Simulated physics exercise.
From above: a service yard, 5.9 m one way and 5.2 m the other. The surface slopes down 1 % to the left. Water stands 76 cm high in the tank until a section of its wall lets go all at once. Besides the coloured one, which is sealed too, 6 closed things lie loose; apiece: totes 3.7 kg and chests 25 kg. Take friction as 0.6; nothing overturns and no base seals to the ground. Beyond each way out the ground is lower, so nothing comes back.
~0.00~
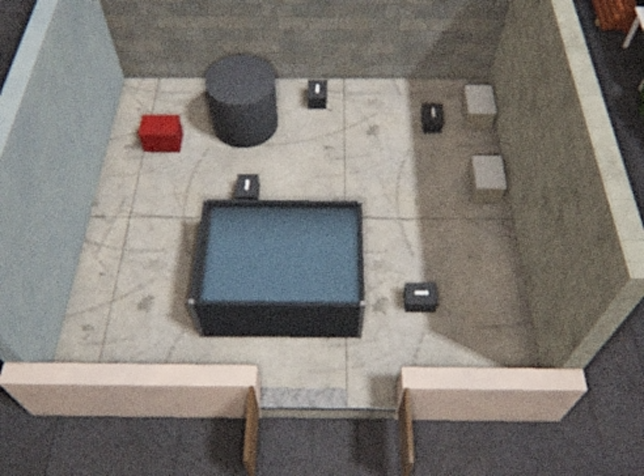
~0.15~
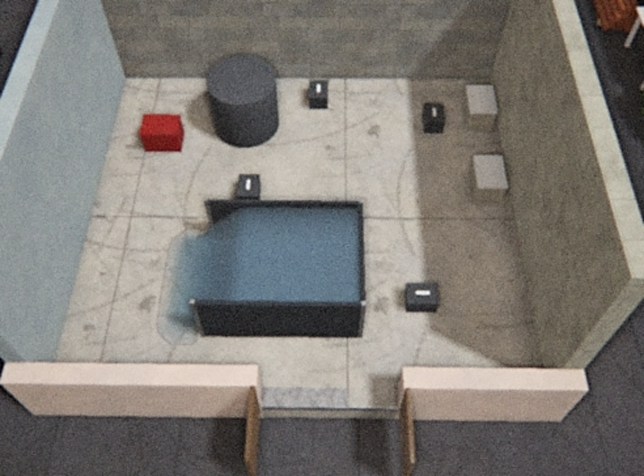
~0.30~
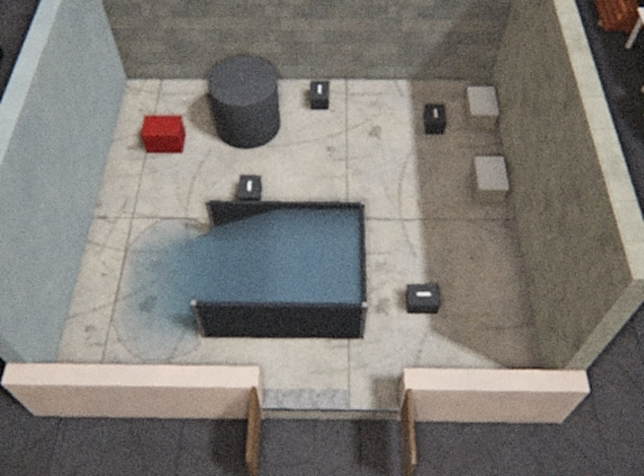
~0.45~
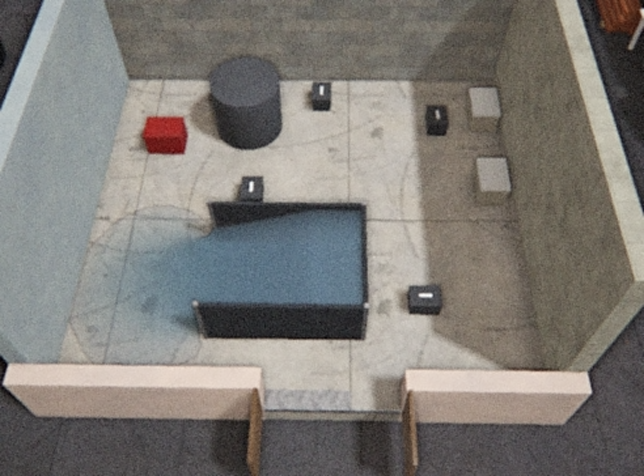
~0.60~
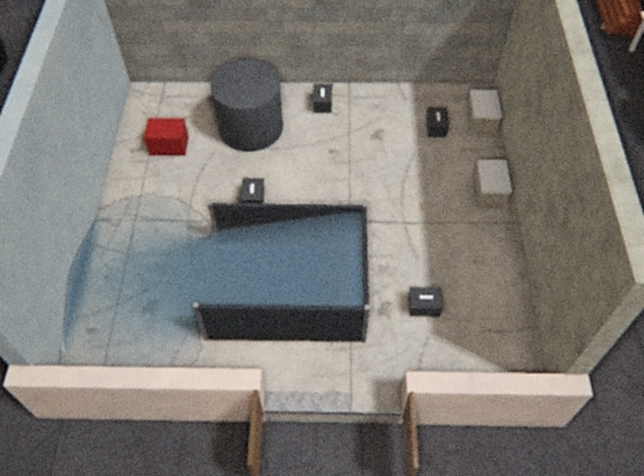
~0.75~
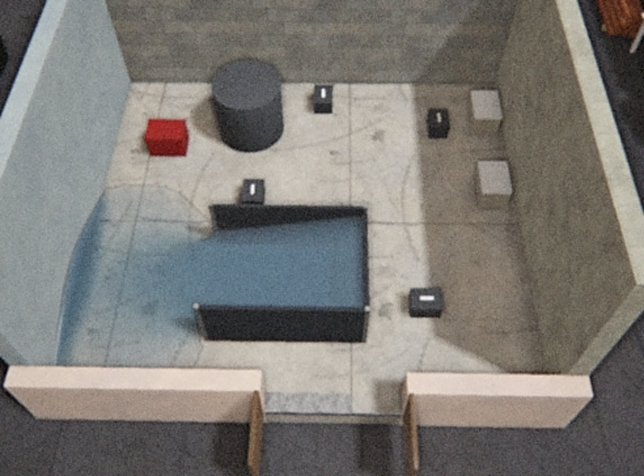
Blue water poured out of the open left side of a dark tank in a walled yard, fanning across the pale floor to the left wall, while the boxes scattered around it stayed put.
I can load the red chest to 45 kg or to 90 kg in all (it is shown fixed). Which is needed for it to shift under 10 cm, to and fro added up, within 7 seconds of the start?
For it, only the larger load is enough.
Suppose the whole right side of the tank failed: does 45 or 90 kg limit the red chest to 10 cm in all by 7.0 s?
Then the smaller load will do.
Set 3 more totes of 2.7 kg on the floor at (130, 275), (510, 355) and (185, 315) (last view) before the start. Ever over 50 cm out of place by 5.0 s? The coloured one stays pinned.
In turn: Past it, over, past it.
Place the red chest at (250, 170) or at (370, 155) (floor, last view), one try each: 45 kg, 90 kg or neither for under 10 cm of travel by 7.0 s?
In turn: Either load holds; the smaller is enough.
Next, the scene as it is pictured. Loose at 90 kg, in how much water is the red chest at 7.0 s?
Roughly 10 cm.
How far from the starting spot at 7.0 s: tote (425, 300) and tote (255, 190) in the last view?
In turn: 10 cm, 140 cm.
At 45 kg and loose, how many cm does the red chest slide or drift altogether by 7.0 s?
About 60 cm.
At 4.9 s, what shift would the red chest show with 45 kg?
About 60 cm.
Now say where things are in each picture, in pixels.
In the first frame, the red chest at (159, 124) rests on the ground; water covers 2.7 m2; 0 of 7 have shifted.
In the second frame, the red chest at (160, 124) rests on the ground; water covers 3.6 m2; 0 of 7 have shifted.
In the third frame, the red chest at (162, 125) rests on the ground; water covers 4.8 m2; 0 of 7 have shifted.
In the fourth frame, the red chest at (164, 126) rests on the ground; 6.3 m2 under water; 0 of 7 have shifted.
In the fifth frame, the red chest at (165, 128), on the bottom; 7.2 m2 under water; 0 of 7 have shifted.
In the sixth frame, the red chest at (165, 129), on the bottom; 7.5 m2 under water; 0 of 7 have shifted.
After 1.4 s the red chest would be 0 cm from its start with 45 kg and 0 cm from its start with 90 kg; 1 cm of water round it then.
After 3.1 s the red chest would be 54 cm from its start with 45 kg and 0 cm from its start with 90 kg; 11 cm of water round it then.
After 4.9 s the red chest would be 58 cm from its start with 45 kg and 0 cm from its start with 90 kg; 12 cm of water round it then.
After 7.0 s the red chest would be 58 cm from its start with 45 kg and 0 cm from its start with 90 kg; 10 cm of water round it then.
